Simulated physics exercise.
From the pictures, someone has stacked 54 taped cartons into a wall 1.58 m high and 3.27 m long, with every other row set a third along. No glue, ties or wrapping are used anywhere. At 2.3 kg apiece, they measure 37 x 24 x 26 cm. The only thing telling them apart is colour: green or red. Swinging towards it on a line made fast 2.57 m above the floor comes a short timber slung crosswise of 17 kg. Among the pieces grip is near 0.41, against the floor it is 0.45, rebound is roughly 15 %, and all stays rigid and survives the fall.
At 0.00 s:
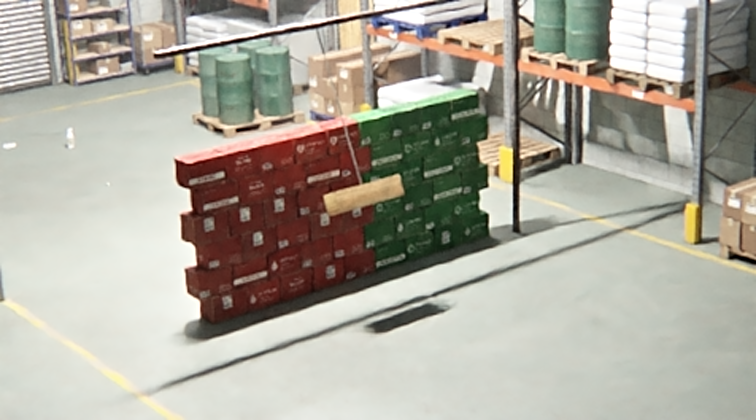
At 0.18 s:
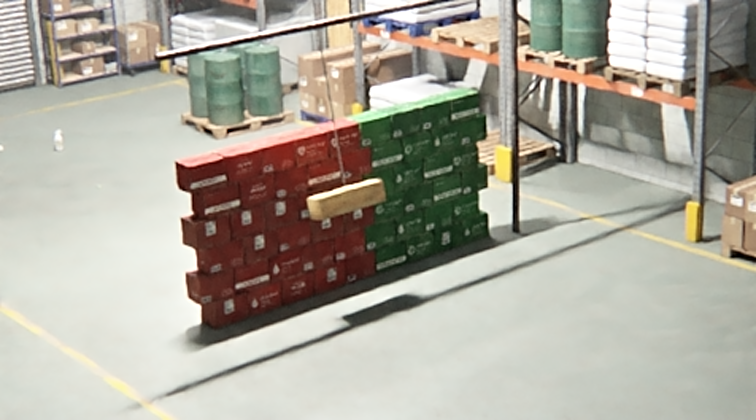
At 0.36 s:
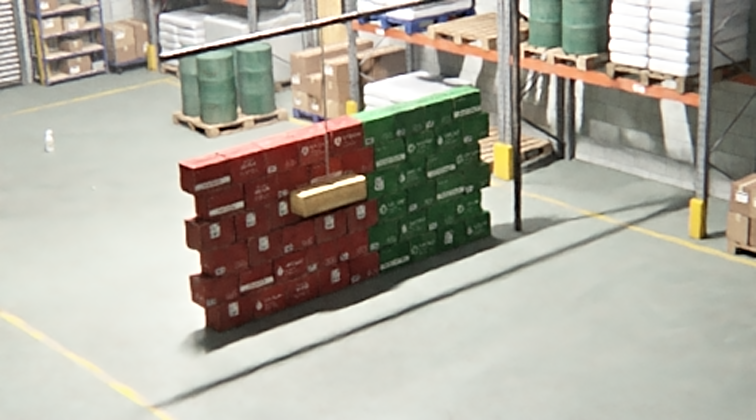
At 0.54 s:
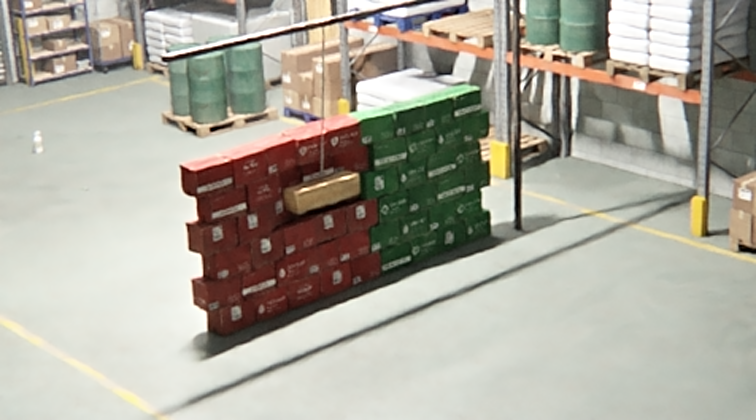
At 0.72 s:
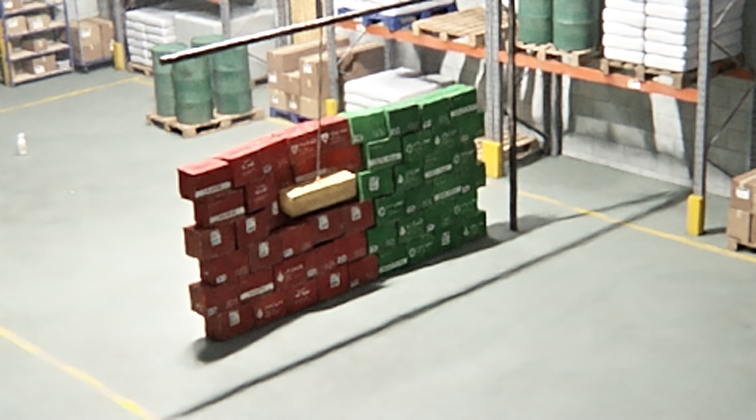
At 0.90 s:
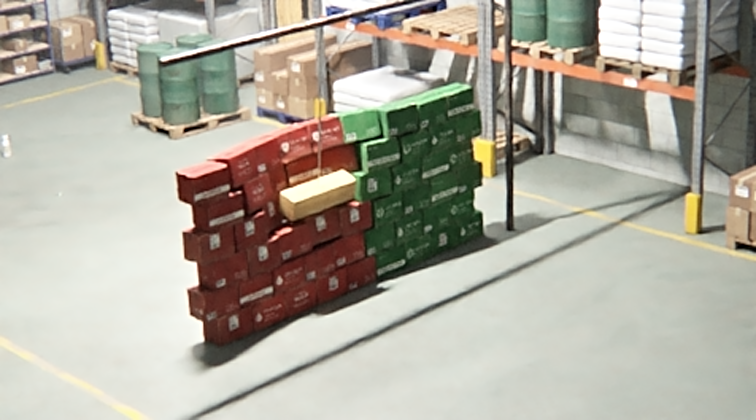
In a warehouse, a hanging timber swings into stacked red and green cartons, tilting several.
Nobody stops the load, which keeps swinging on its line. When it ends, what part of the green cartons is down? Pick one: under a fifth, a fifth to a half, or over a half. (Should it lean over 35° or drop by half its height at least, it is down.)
Under a fifth.
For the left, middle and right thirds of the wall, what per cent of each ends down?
The thirds come out at 30 on the left, 40 in the middle and 0 on the right, in per cent.
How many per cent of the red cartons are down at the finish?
The red group finishes with 40% down.
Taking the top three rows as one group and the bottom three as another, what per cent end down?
I'd put the top at 40 per cent and the bottom at 0 per cent.
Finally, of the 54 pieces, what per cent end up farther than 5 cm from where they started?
The share is 25 %.
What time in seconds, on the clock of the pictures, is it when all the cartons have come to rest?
Around 3.0 s.
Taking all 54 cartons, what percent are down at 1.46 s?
At that instant, 25 percent.
Around 1.20 s, line 3° past plumb; none of the 24 green cartons down (0 of 54 in all colours); top green carton tipped 28°; top red carton tipped 28°.
Around 1.46 s, line 2° before plumb; 1 of the 24 green cartons down (13 of 54 in all colours); top green carton tipped 57°, 40 cm lower; top red carton tipped 57°, 39 cm lower.
Around 1.74 s, line 6° before plumb; 1 of the 24 green cartons down (13 of 54 in all colours); top green carton on its side; top red carton on its side.
Finally (3.1 s), line 6° past plumb; 1 of the 24 green cartons down (13 of 54 in all colours); top green carton on its side; top red carton on its side. That is 4 per cent. Seen by the last camera, middles, top green carton near (351, 229), top red carton near (272, 234).
